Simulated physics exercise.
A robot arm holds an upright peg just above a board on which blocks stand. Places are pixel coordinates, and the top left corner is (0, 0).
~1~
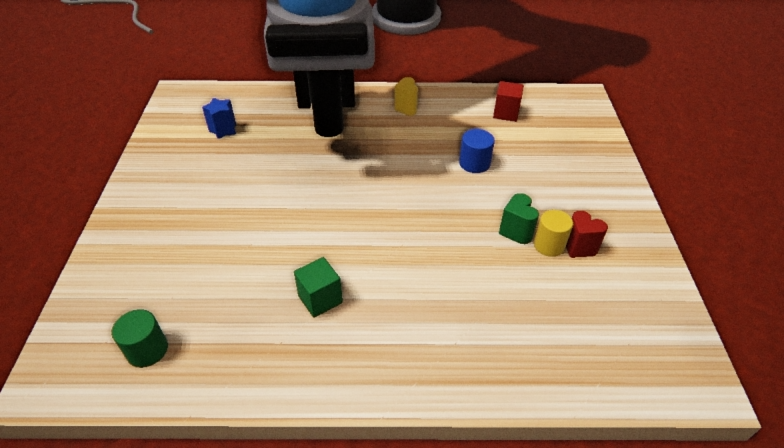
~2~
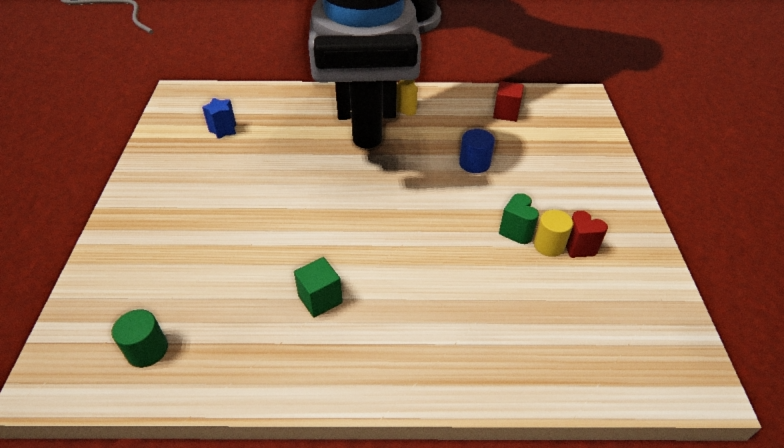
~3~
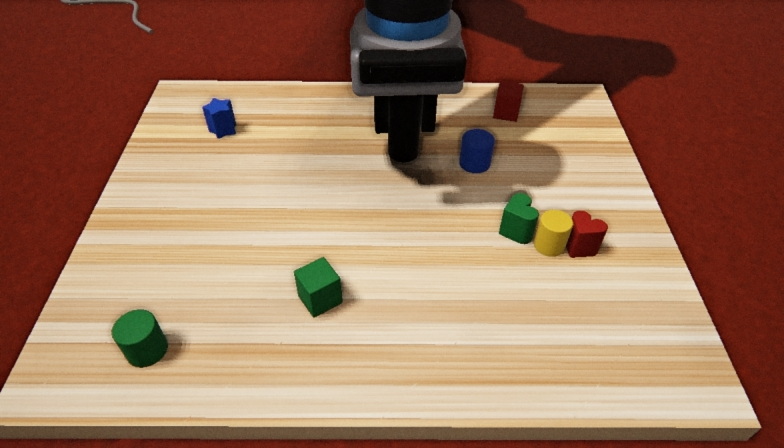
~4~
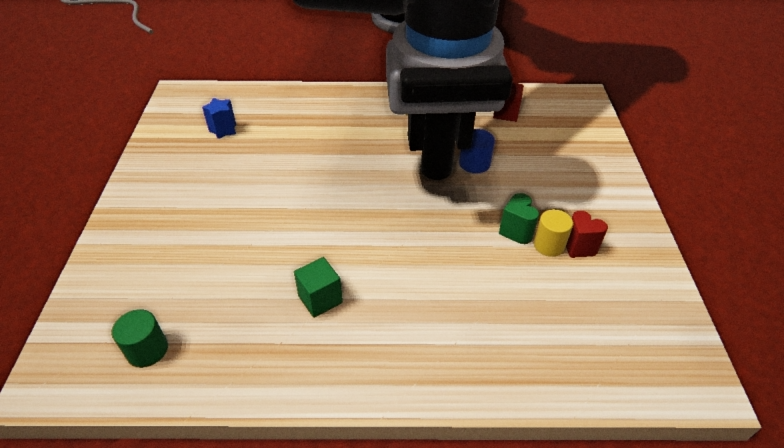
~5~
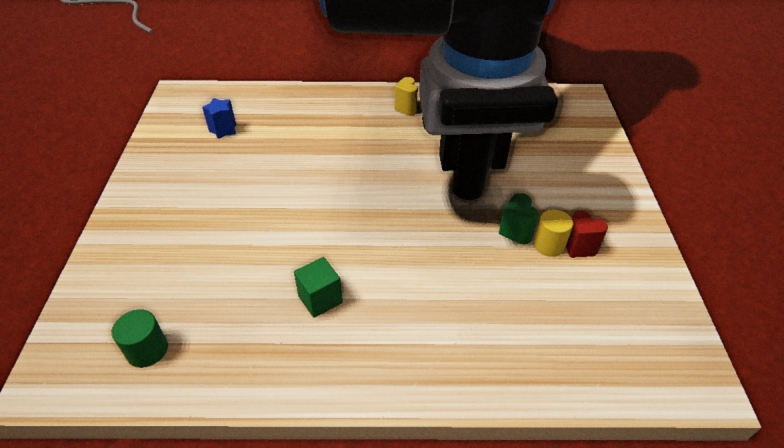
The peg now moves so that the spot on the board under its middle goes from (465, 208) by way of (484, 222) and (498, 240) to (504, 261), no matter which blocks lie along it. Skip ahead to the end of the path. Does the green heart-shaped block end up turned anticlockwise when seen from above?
Yes.
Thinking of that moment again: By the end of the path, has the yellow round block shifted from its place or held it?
The result: It moves.
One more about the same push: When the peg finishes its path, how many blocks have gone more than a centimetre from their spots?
It shifts three blocks or more.
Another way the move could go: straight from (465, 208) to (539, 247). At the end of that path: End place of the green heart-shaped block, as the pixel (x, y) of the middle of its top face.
Most likely (567, 244).
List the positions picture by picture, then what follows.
The first picture shows peg's lower end at (329, 129); blue round block at (479, 138); green heart-shaped block at (522, 206); yellow round block at (557, 220); red heart-shaped block at (589, 222).
The second picture shows peg at (367, 140); blocks still.
The third picture shows peg at (403, 153); blocks still.
The fourth picture shows peg at (436, 170); blocks still.
The fifth picture shows peg at (468, 189); blue round block hidden; green heart-shaped block at (522, 206); yellow round block at (557, 220); red heart-shaped block at (589, 222).
What follows on the original path. Halfway along, peg at (497, 213); green heart-shaped block at (531, 211), turned 15° anticlockwise; yellow round block at (566, 222); red heart-shaped block at (596, 223).
At the end, peg at (508, 243); blue round block still; green heart-shaped block at (537, 218), turned 40° anticlockwise; yellow round block at (574, 224); red heart-shaped block at (604, 225).
